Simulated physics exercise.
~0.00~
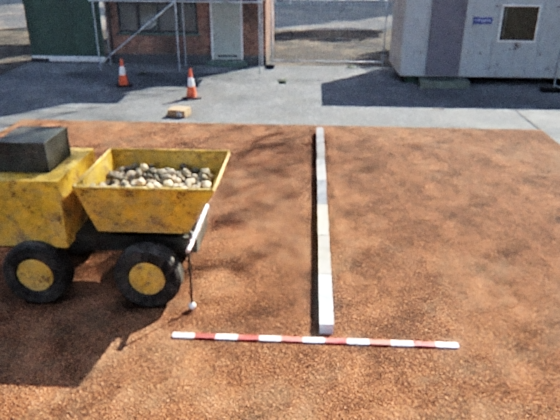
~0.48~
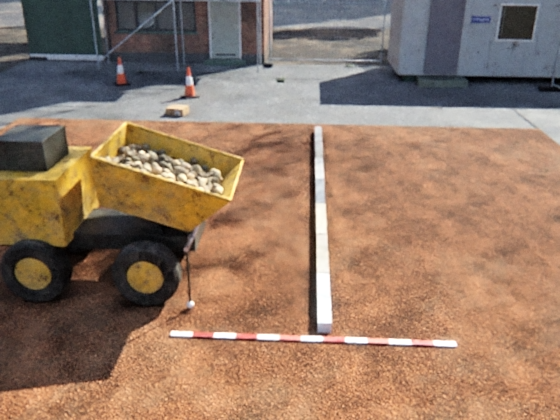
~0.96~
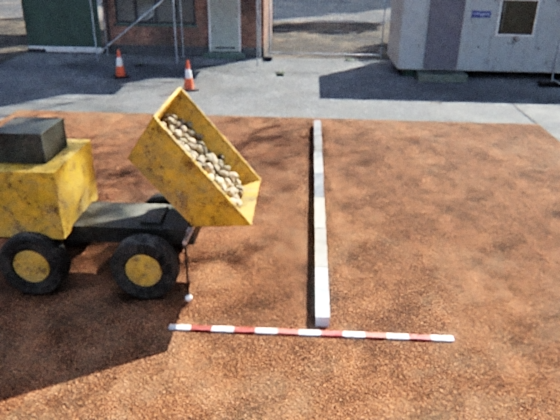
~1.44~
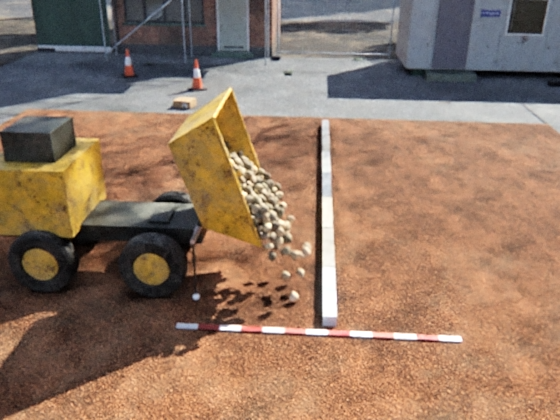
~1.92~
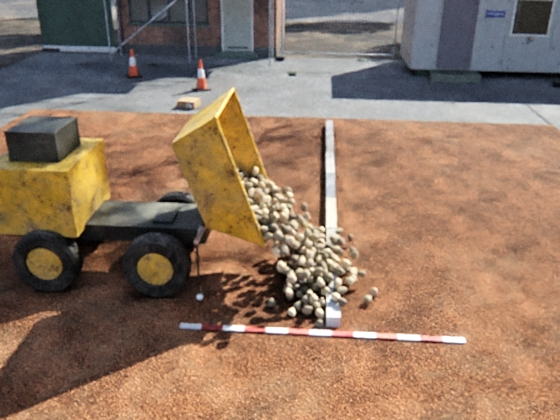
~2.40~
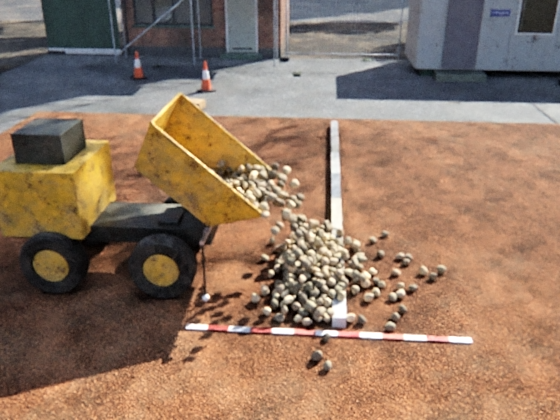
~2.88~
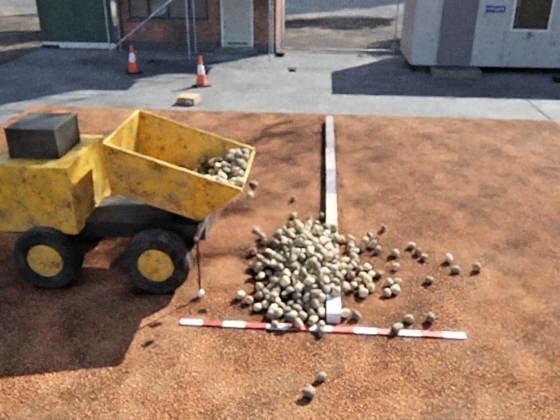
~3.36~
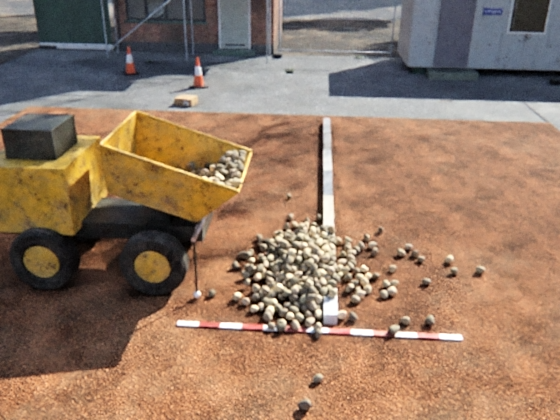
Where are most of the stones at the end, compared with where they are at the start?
At the start the stones are all in the dumper's yellow skip. By the end most of them lie on the ground to the right of the dumper, heaped against the kerb, while some remain in the skip.
